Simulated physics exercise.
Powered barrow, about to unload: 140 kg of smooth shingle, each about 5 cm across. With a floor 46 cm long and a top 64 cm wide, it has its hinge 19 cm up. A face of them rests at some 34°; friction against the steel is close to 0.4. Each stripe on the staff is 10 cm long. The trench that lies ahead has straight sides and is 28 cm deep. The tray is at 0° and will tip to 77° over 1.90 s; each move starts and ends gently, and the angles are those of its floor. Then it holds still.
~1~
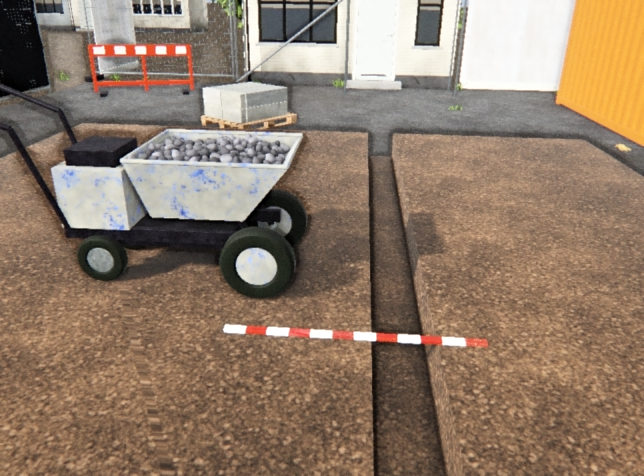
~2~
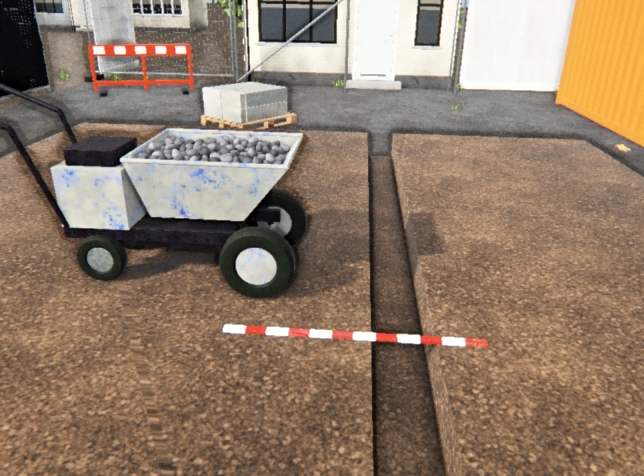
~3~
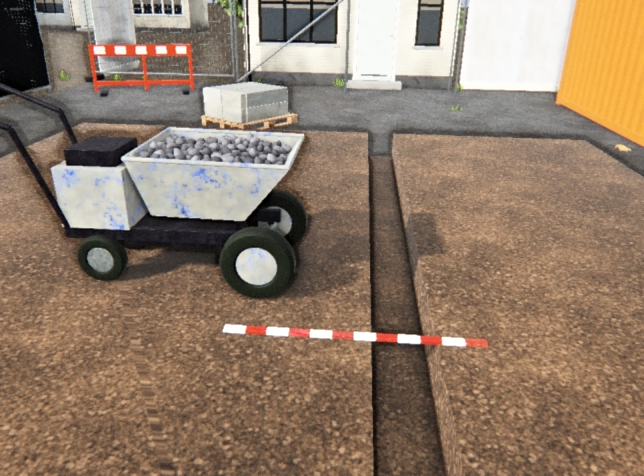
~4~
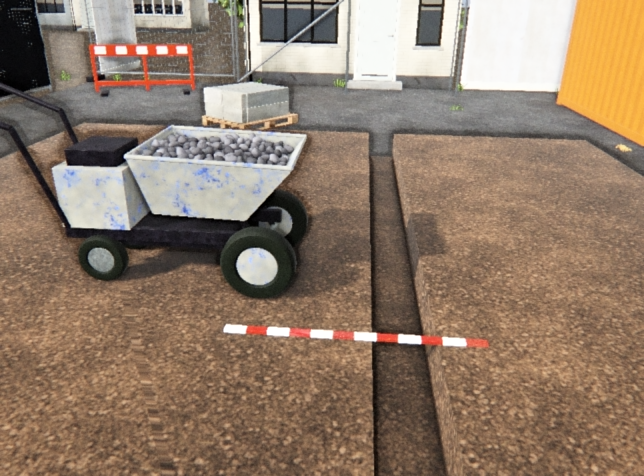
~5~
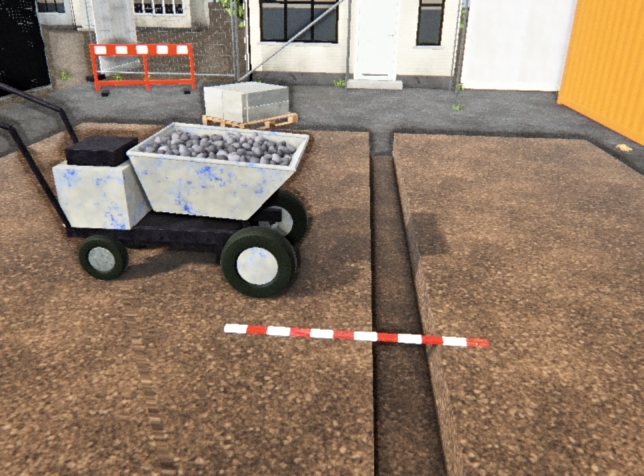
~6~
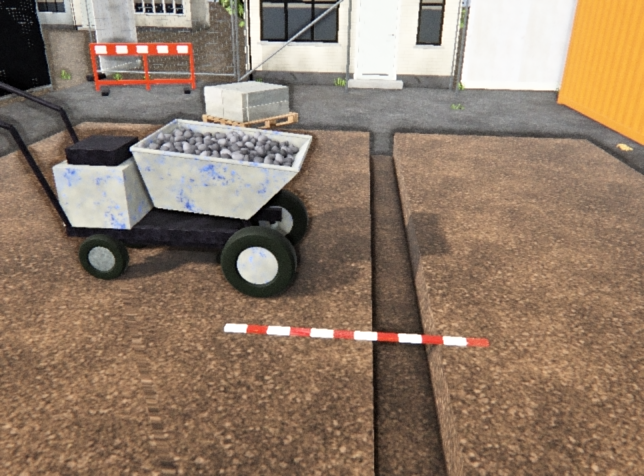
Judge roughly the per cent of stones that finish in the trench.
An estimated 93 per cent finish in the trench.
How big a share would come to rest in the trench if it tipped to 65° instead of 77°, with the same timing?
The trench would hold about 95% of it.
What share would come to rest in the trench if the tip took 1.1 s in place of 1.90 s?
With that timing, about 85 per cent.
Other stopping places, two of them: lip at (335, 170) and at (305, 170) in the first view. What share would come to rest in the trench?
Around 35 and then 75 percent.
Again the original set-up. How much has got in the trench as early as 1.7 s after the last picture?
I'd say near 75 per cent at that time.
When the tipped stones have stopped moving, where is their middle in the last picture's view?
Somewhere near pixel (398, 303).
Then, 1.1 s after the last picture the floor is at 65°, 92 % in the tray, 1 % short of the trench, 7 % in the trench; the foremost stones are at (400, 285).
Then, 1.7 s after the last picture the floor is at 77°, 21 % in the tray, 74 % in the trench, 5 % past the trench; the foremost stones are at (504, 273).
Then, 2.0 s after the last picture the floor is at 77°, 3 % in the tray, 91 % in the trench, 6 % past the trench; the foremost stones are at (540, 271).
Then, 4.0 s after the last picture the floor is at 77°, 0 % in the tray, 93 % in the trench, 7 % past the trench; the foremost stones are at (549, 271).
